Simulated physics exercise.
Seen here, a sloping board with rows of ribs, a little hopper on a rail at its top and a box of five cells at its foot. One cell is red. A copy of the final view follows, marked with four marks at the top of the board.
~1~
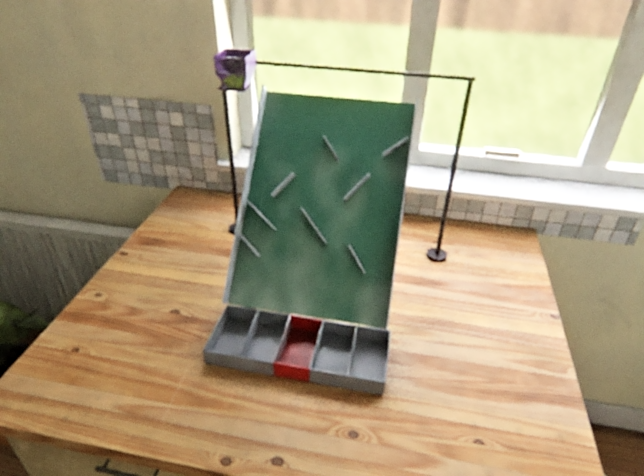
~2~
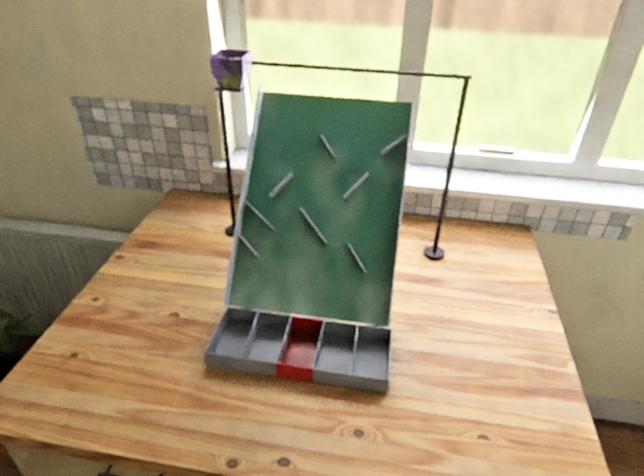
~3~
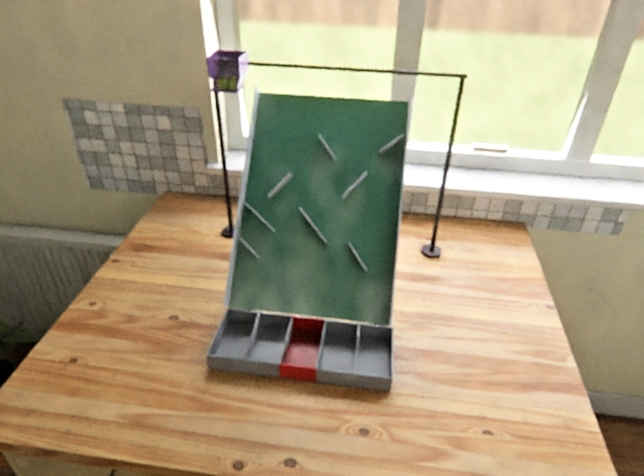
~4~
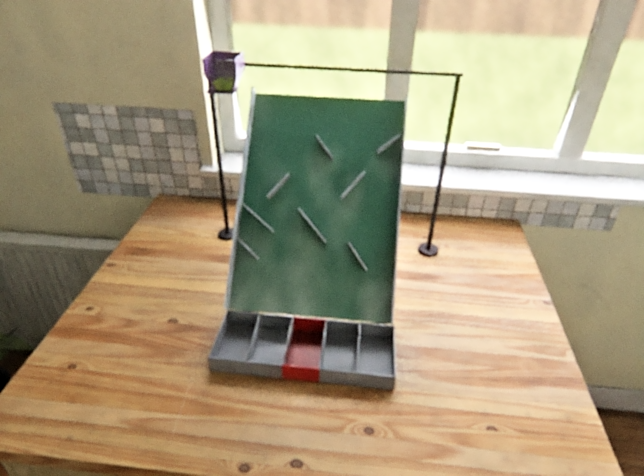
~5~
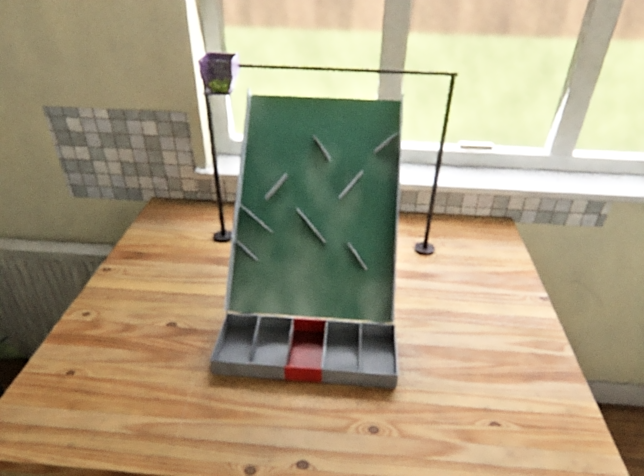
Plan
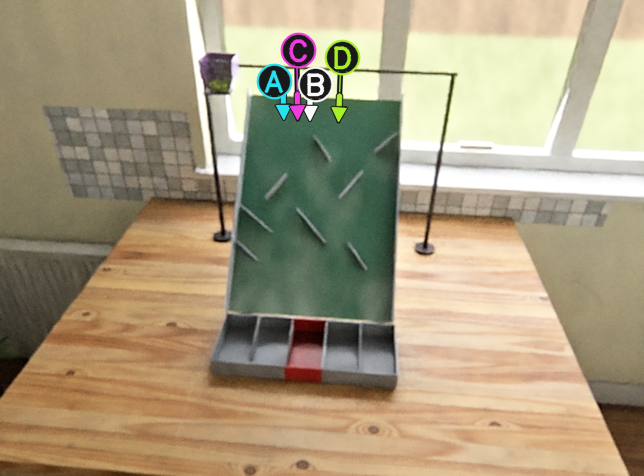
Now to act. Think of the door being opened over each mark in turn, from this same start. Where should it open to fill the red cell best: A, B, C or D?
The answer is mark A.
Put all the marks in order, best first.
The order is A, C, B, D.
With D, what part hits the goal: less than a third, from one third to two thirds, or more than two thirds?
It is less than a third.
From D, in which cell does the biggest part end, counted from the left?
It is the fourth one.
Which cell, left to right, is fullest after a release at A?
The third.
On the marked copy, mark A meets the board at (283, 114); mark B meets the board at (309, 115); mark C meets the board at (297, 114); mark D meets the board at (338, 116).
If A is chosen, close to two thirds in the red cell, close to a quarter in other cells, only a few held on the board, only a few outside the box.
If B is chosen, close to a quarter in the red cell, close to two thirds in other cells, a small share outside the box.
If C is chosen, close to a third in the red cell, close to half in other cells, a small share outside the box.
If D is chosen, none at all in the red cell, all but a few in other cells.
